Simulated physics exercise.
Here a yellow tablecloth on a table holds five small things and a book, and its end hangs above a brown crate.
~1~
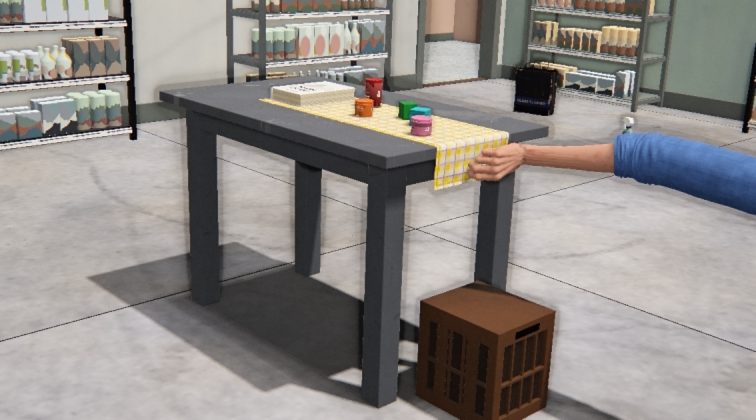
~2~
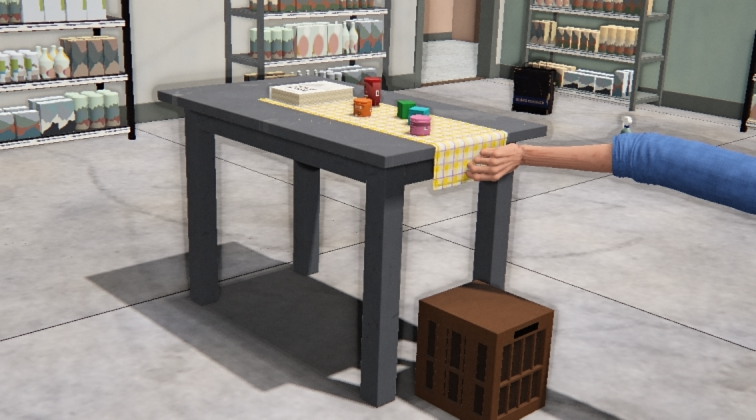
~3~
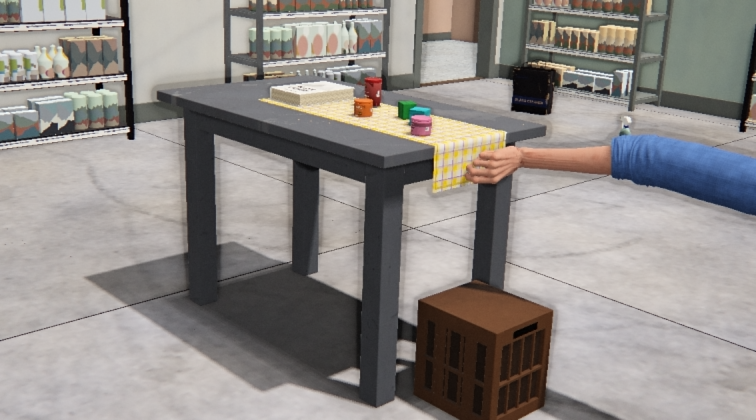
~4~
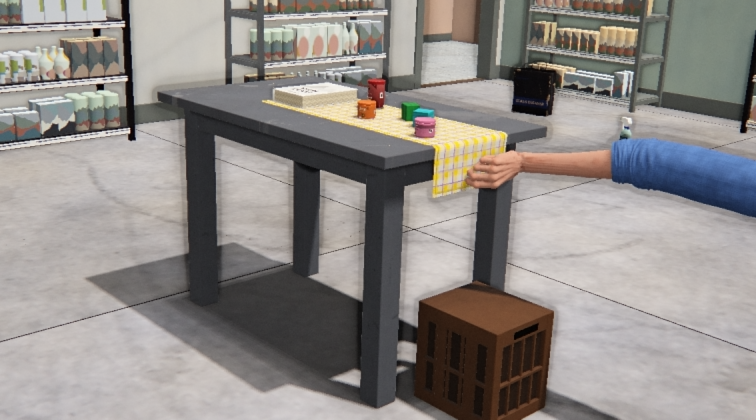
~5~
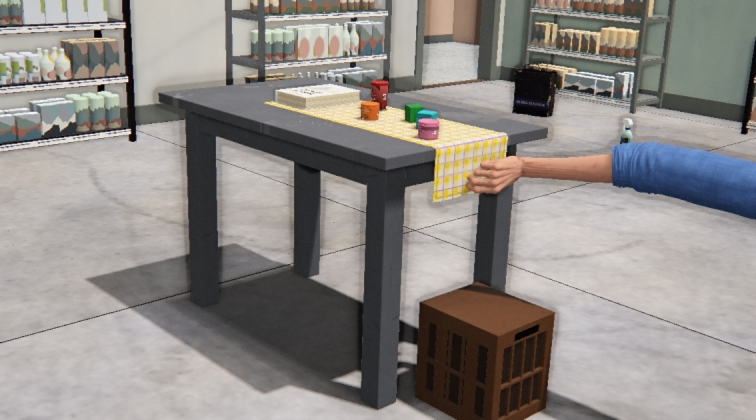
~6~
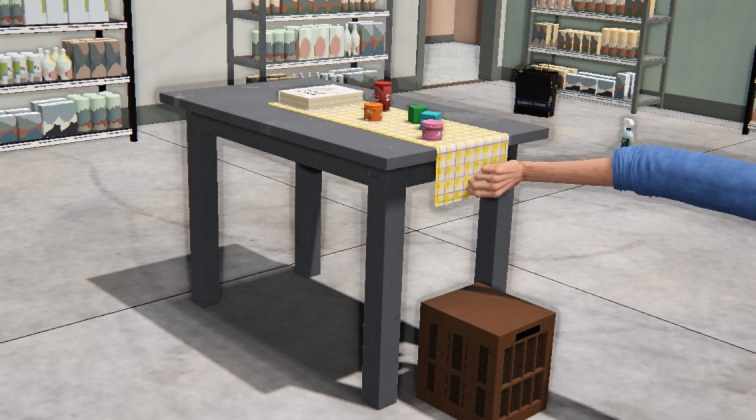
A hand slowly pulls a yellow checked tablecloth slightly over the table's edge, carrying small pots and a book along.
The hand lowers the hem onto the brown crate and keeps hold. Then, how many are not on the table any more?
Not on it any more: Three.
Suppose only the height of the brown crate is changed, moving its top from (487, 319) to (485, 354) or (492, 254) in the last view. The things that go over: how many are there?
Then 4, then 1.
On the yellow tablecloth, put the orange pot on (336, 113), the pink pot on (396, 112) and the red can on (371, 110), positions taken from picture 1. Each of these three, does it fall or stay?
The orange pot stays put; the pink pot stays put; the red can stays put.
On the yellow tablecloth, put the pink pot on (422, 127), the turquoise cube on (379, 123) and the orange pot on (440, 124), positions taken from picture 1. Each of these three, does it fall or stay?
Watch the pink pot go down, the turquoise cube go down and the orange pot go down.
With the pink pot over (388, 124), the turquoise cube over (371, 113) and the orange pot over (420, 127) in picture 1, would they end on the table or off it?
In the end the pink pot is no longer up there, the turquoise cube is still up there and the orange pot is no longer up there.
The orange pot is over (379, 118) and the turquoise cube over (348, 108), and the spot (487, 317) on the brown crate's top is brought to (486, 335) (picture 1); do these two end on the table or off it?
Result: Orange pot gone, turquoise cube still there.
Early on, hem near (470, 227); pink pot gone.
Midway, hem near (468, 271); pink pot and turquoise cube gone.
Near the end, hem on the crate; pink pot, turquoise cube and green cube gone.
Finally, hem on the crate; pink pot, turquoise cube and green cube gone. It carries off three.
